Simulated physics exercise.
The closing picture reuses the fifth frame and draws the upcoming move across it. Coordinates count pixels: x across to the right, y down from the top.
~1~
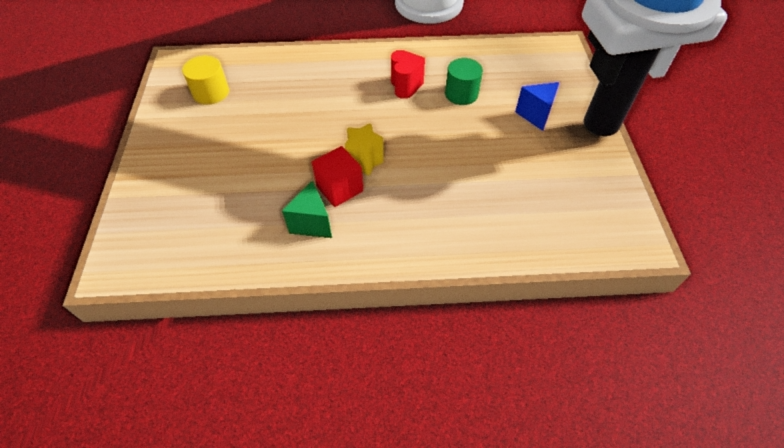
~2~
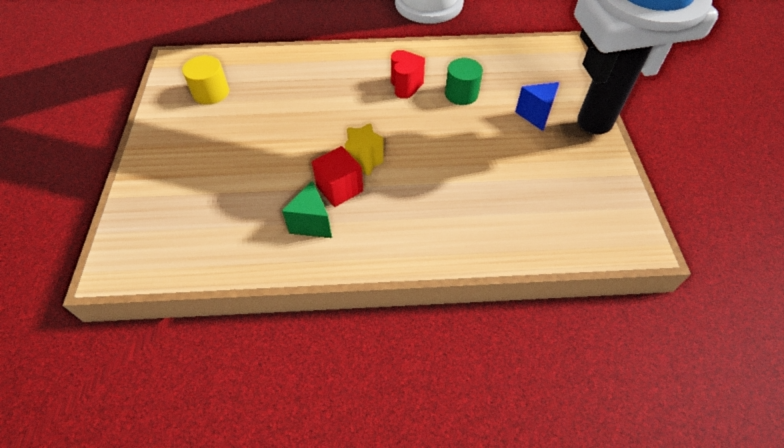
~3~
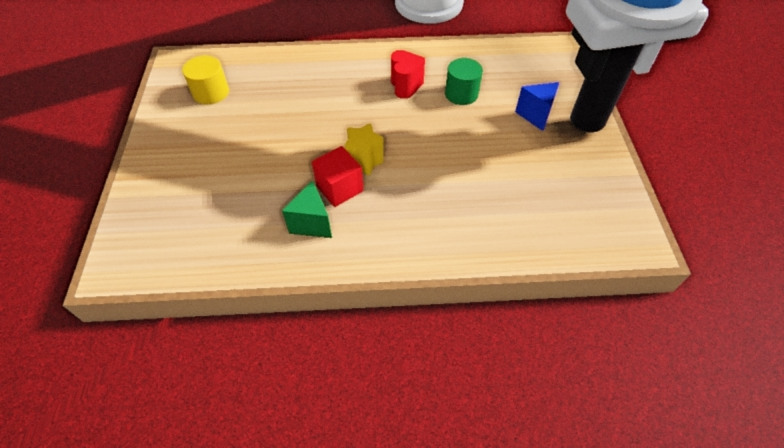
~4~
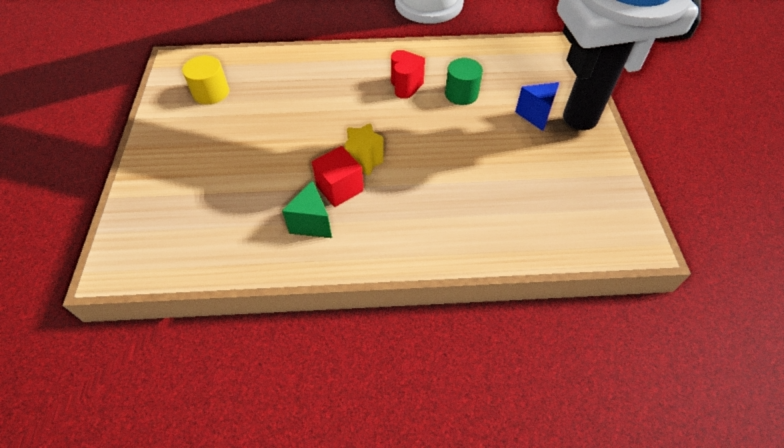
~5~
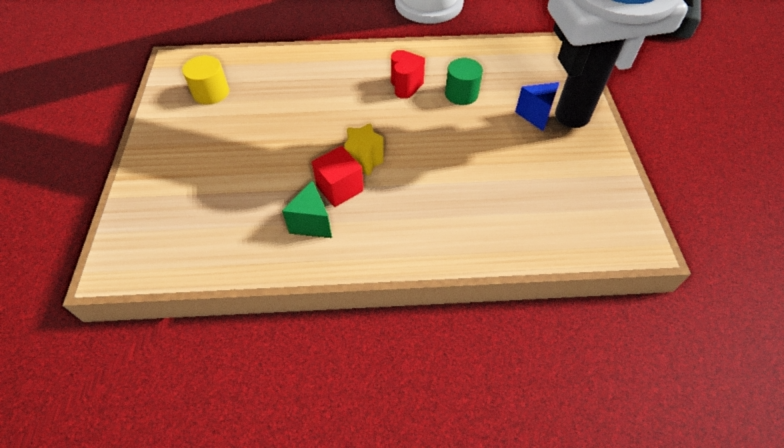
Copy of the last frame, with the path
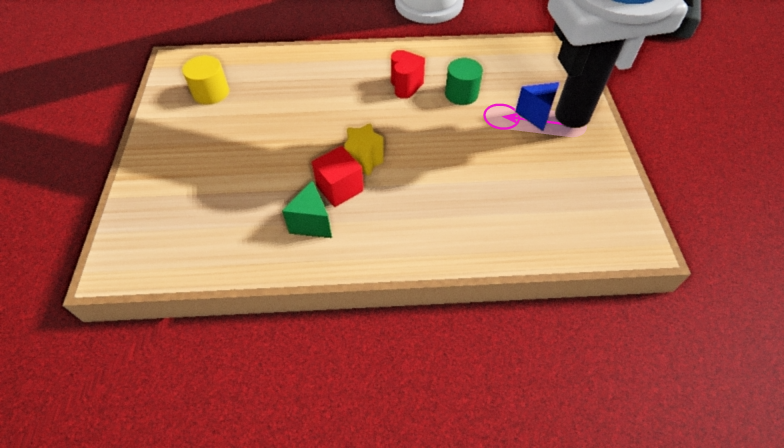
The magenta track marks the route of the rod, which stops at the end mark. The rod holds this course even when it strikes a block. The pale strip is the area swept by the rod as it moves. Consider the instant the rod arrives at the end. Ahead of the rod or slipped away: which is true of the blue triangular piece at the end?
The blue triangular piece won't leave the front of the rod.
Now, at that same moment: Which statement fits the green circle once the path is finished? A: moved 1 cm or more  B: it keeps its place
Answer: A.
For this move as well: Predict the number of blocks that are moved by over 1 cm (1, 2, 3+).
Shifted over 1 cm: Two.
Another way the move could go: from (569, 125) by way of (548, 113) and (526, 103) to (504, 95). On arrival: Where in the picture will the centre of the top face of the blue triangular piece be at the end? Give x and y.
At roughly (485, 78).
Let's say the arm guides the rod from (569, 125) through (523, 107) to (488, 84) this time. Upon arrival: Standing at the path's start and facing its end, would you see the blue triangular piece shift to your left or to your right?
So, looking from the first point of the path to the last, the blue triangular piece moves leftwards.
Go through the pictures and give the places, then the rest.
The first frame shows rod's lower end (601, 125); green circle (465, 68); blue triangular piece (544, 91).
The second frame shows rod (594, 123); blocks still.
The third frame shows rod (587, 121); blocks still.
The fourth frame shows rod (580, 119); blocks still.
The fifth frame shows rod (572, 117); green circle (465, 68); blue triangular piece (544, 91).
Drawn move, in a line from (569, 125) to (502, 116).
The first path, step by step. Halfway along, rod (537, 113); blue triangular piece (514, 86), turned 10° clockwise.
At the end, rod (503, 109); green circle (452, 64); blue triangular piece (479, 82).
